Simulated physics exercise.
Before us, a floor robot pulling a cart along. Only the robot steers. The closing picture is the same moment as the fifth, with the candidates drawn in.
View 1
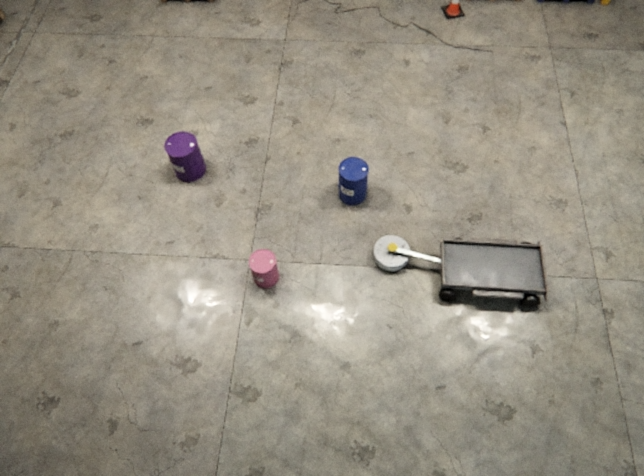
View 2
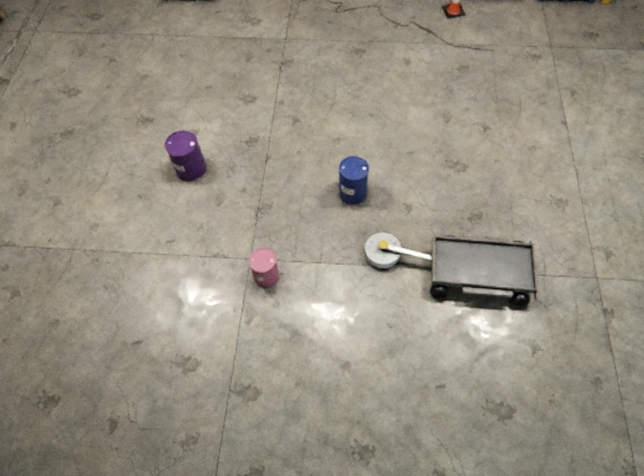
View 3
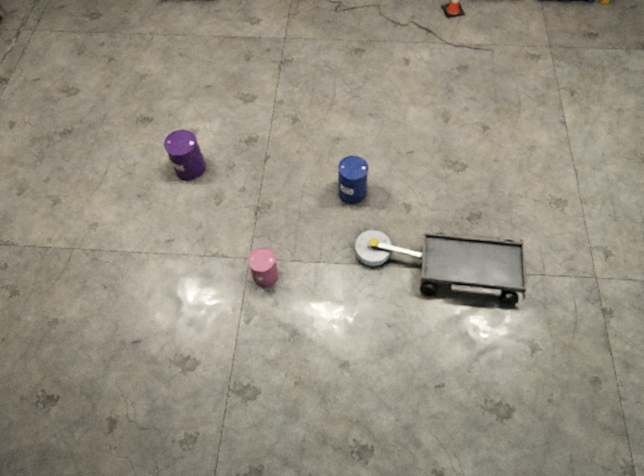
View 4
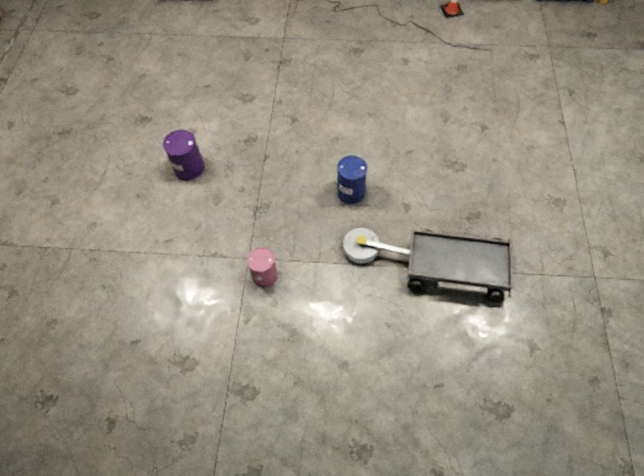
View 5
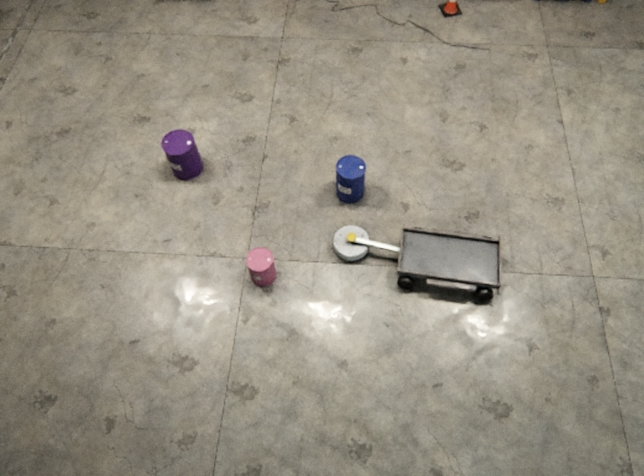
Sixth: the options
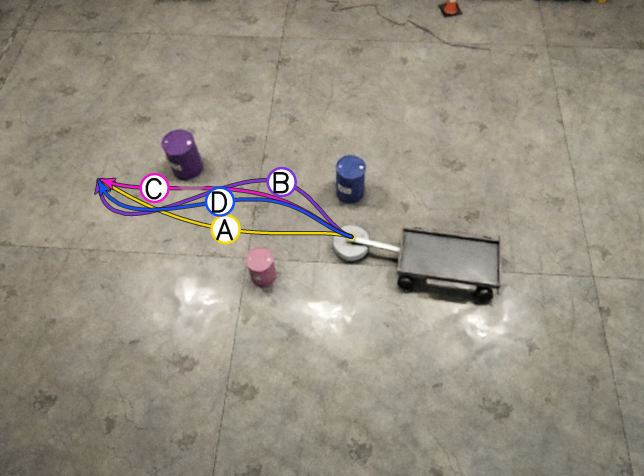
On a grey concrete floor with blue and purple drums and a pink keg, a small round robot pulls a dark grey cart slowly leftward and slightly up the view, passing below the blue drum while the containers stay still.
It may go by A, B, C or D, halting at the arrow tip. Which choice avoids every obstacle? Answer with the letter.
Only D clears them all.
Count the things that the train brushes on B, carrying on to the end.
It touches one.
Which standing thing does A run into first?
First the pink keg.
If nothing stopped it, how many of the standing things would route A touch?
It touches one.
On the copy, A from (352, 237) via (213, 227) to (101, 180); B from (352, 237) via (226, 187) to (98, 180); C from (352, 237) via (230, 189) to (102, 180); D from (352, 237) via (220, 202) to (99, 181).
On D. First, robot (262, 205), cart (349, 228).
Then, robot (162, 215), cart (253, 212).
Finally, robot (102, 184), cart (177, 205); nothing has been touched.
By contrast, A meets the pink keg; B meets the blue drum; C meets the purple drum.
